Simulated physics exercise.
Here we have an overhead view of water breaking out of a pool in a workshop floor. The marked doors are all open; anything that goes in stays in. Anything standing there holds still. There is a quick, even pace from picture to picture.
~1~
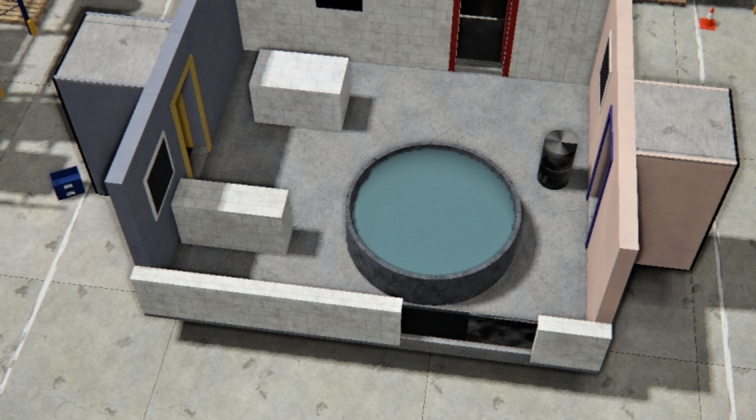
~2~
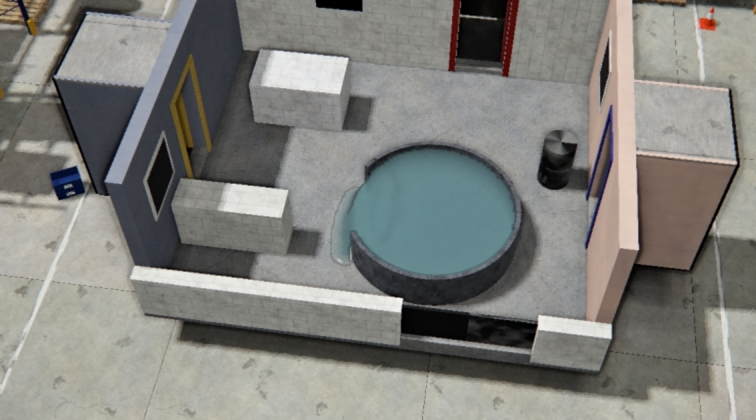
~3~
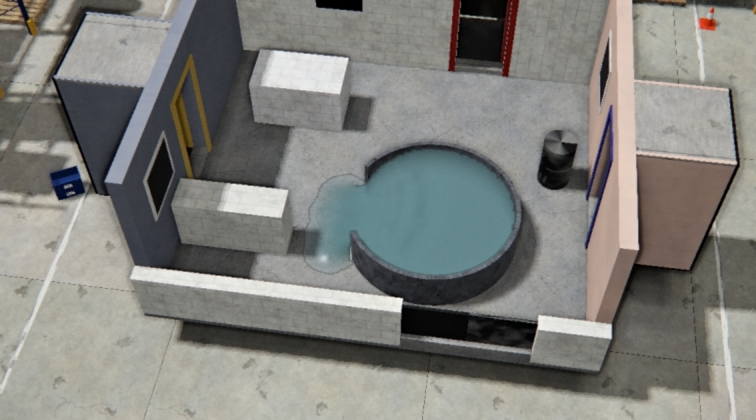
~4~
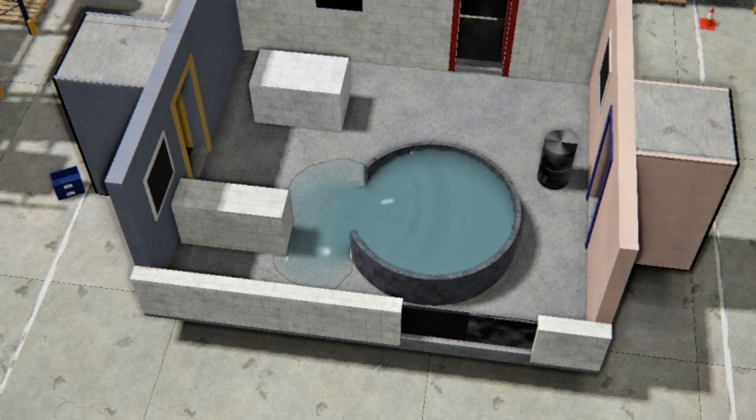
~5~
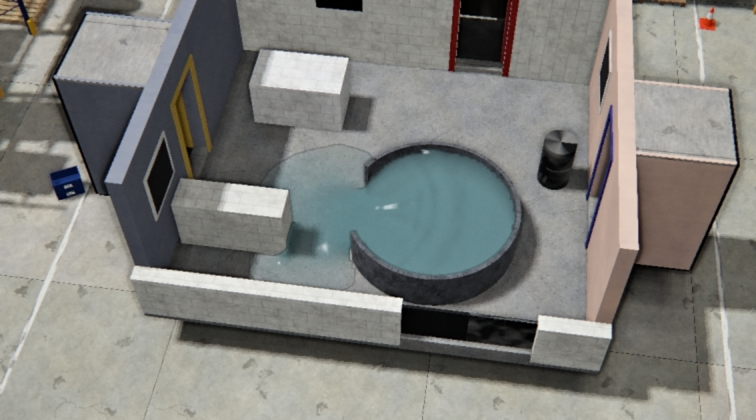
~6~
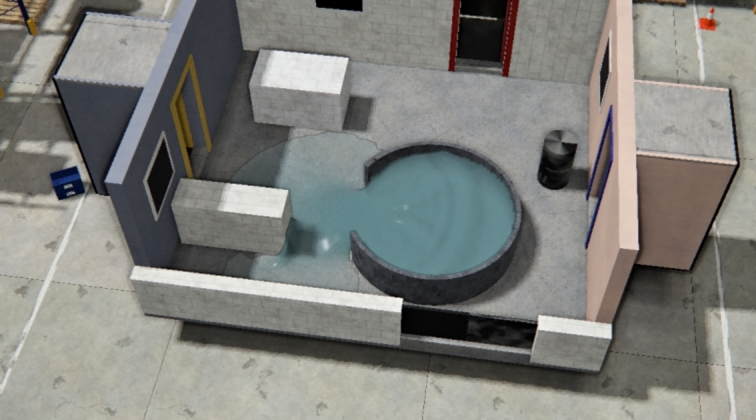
A workshop floor is seen from high above, with a small open-topped room standing on it. Inside are a round, dark-rimmed pool of teal water, two pale blocks to its left and a dark barrel to its right, between a blue-grey left wall and a pinkish right wall. The camera stays still as water pours through a gap in the pool's left side and spreads across the floor around the nearer block.
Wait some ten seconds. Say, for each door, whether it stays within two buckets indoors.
Red door: Two pails at most; yellow door: Over two pails; blue door: Two pails at most.
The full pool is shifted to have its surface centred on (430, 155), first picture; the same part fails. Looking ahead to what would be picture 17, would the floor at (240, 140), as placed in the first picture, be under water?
At that place: Wet.
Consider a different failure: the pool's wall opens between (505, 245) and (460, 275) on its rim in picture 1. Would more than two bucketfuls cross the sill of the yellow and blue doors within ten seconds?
Note - yellow door: Below threshold; blue door: Above threshold.
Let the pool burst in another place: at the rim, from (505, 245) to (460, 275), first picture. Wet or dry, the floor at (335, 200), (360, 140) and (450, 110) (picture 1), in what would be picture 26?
Taking the three spots as listed, they end up spared, spared and inundated.
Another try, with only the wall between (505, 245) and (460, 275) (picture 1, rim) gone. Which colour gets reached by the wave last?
My answer is the yellow one.
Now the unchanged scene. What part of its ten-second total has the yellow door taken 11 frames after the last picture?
About 30 per cent.
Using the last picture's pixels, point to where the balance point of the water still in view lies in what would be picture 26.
The spot I would choose is (338, 208).
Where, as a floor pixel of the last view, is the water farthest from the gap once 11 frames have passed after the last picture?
Somewhere around (243, 53).
A moment on, water covers 30 % of the floor; the red door not reached, the yellow door under two buckets in, the blue door not reached.
Next, water covers 40 % of the floor; the red door not reached, the yellow door far over two buckets in, the blue door not reached.
Then, water covers 50 % of the floor; the red door not reached, the yellow door far over two buckets in, the blue door not reached.
Later, water covers 95 % of the floor; the red door wet at the sill, nothing in, the yellow door far over two buckets in, the blue door wet at the sill, nothing in.
In the end, water covers 100 % of the floor; the red door wet at the sill, nothing in, the yellow door far over two buckets in, the blue door under two buckets in.
